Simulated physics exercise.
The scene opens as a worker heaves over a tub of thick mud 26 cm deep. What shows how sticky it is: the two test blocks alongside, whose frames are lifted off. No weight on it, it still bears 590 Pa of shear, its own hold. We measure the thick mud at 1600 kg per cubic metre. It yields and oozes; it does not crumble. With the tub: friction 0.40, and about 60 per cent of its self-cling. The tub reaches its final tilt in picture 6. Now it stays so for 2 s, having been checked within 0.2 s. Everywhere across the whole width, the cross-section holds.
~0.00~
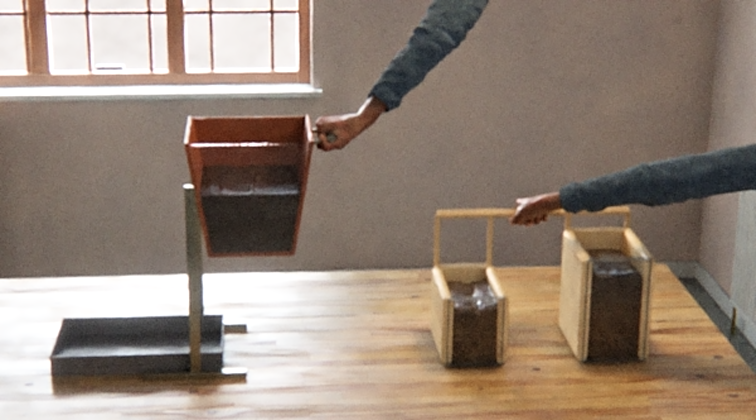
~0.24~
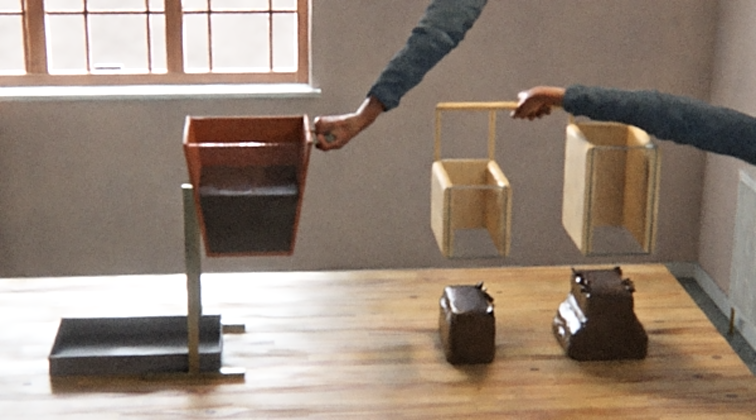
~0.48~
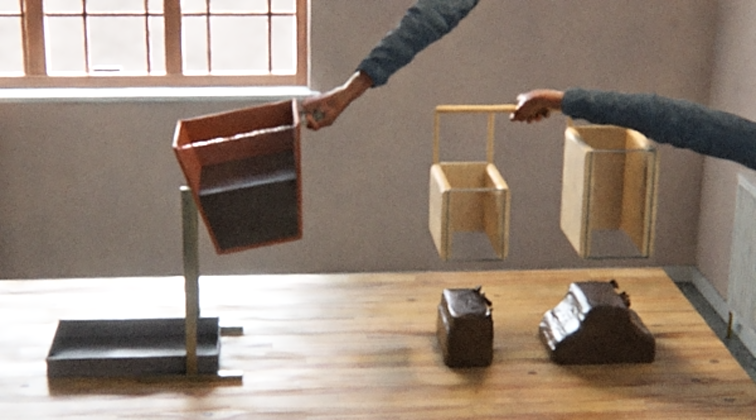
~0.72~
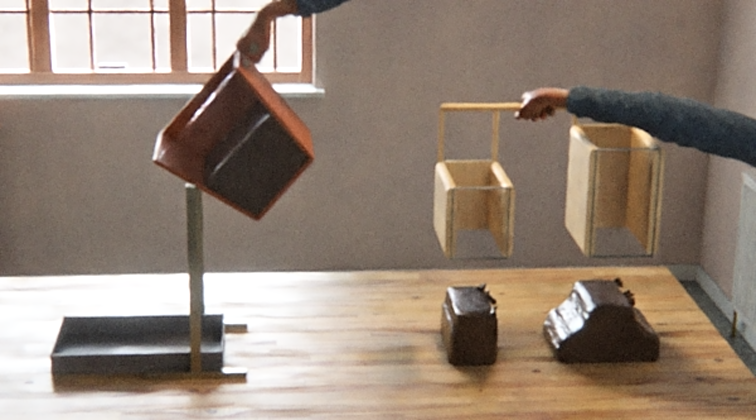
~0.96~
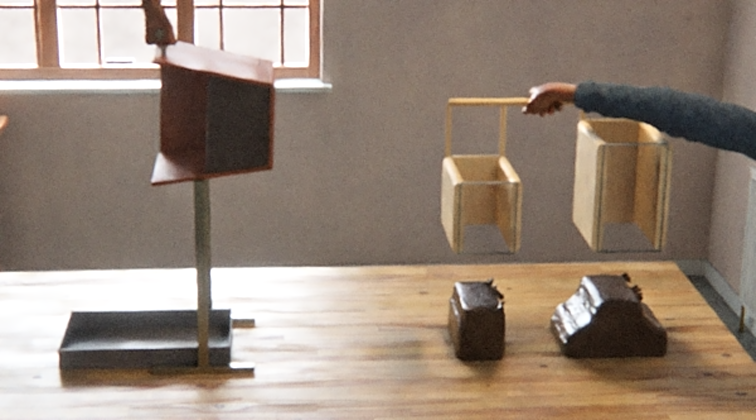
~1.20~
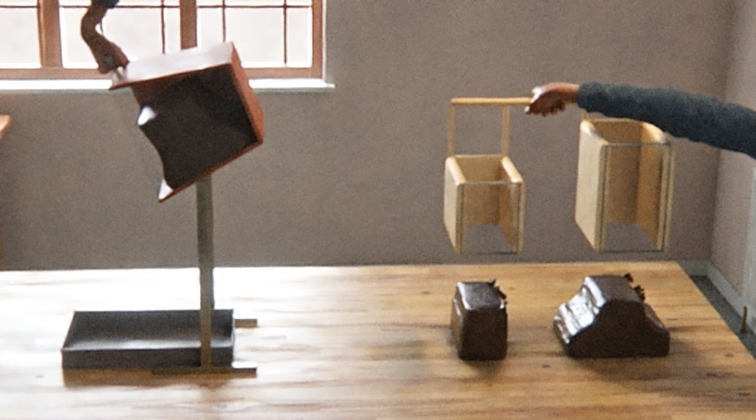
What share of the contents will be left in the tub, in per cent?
Roughly 0 per cent will be left in the tub.
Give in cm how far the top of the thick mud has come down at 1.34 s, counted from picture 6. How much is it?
Roughly 9 cm.
By 1.34 s, the tub is at 111 degrees and holds 47 %.
By 1.51 s, the tub is at 111 degrees and holds 0 %.
By 1.68 s, the tub is at 111 degrees and holds 0 %.
By 1.85 s, the tub is at 111 degrees and holds 0 %.
By 3.20 s, at the end, the tub is at 111 degrees and holds 0 %.
